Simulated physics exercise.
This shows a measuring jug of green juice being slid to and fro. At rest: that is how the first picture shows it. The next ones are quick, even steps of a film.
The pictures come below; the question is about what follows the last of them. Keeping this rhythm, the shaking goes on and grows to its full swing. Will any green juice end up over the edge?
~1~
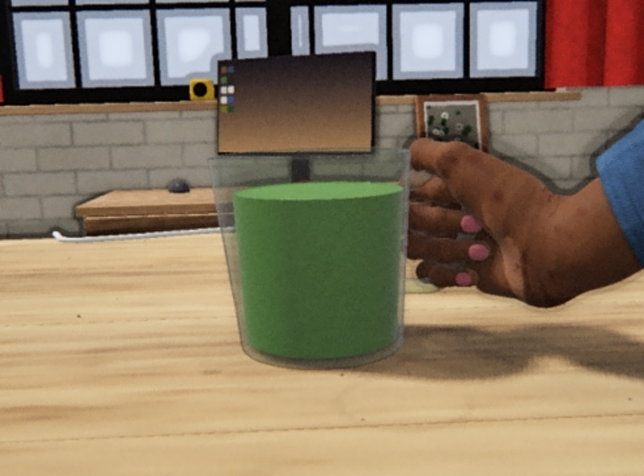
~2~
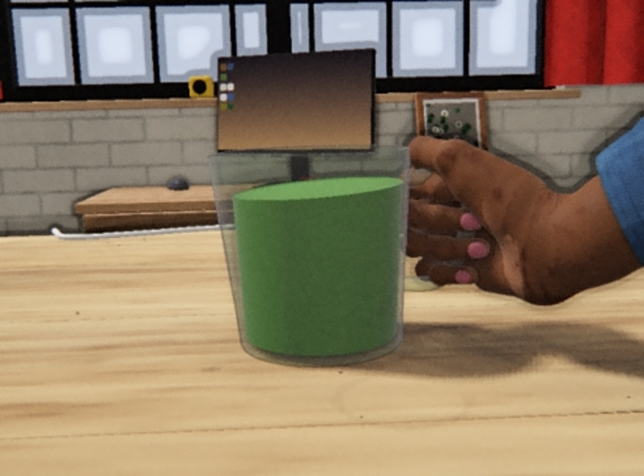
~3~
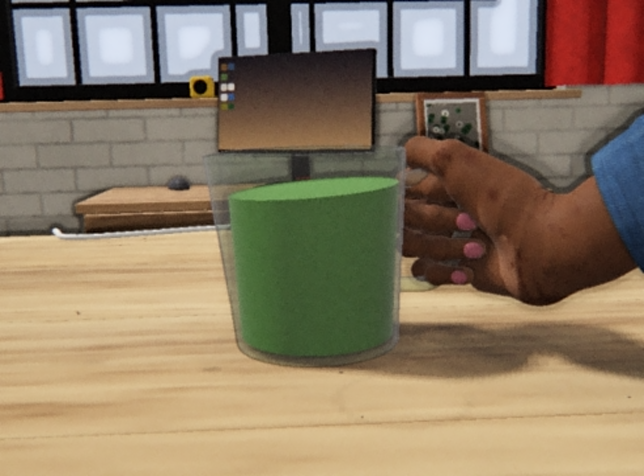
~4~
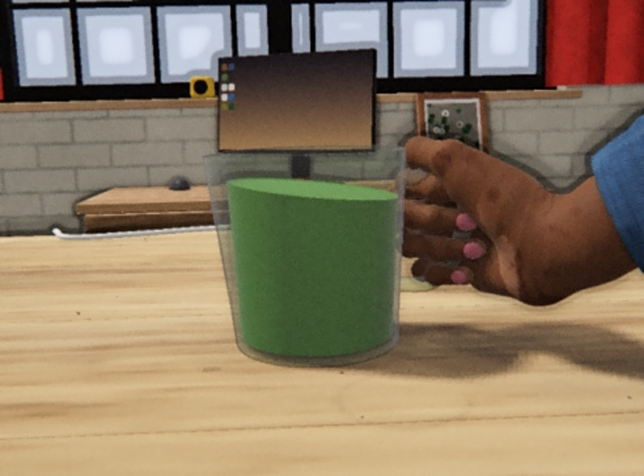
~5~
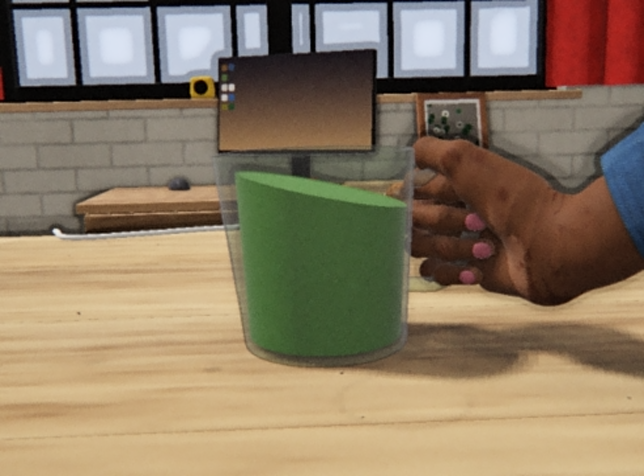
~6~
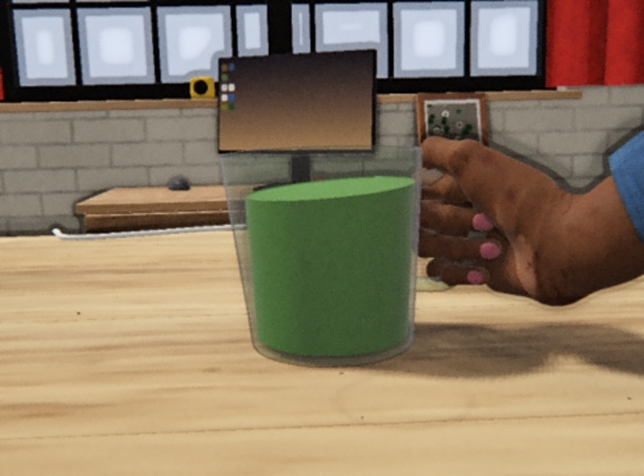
I expect the liquid will get out at this rate.
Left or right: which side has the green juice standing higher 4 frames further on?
It's the left end.
Soon after, the highest wave so far goes over the rim.
In the end, the highest wave so far goes over the rim; some is on the top.
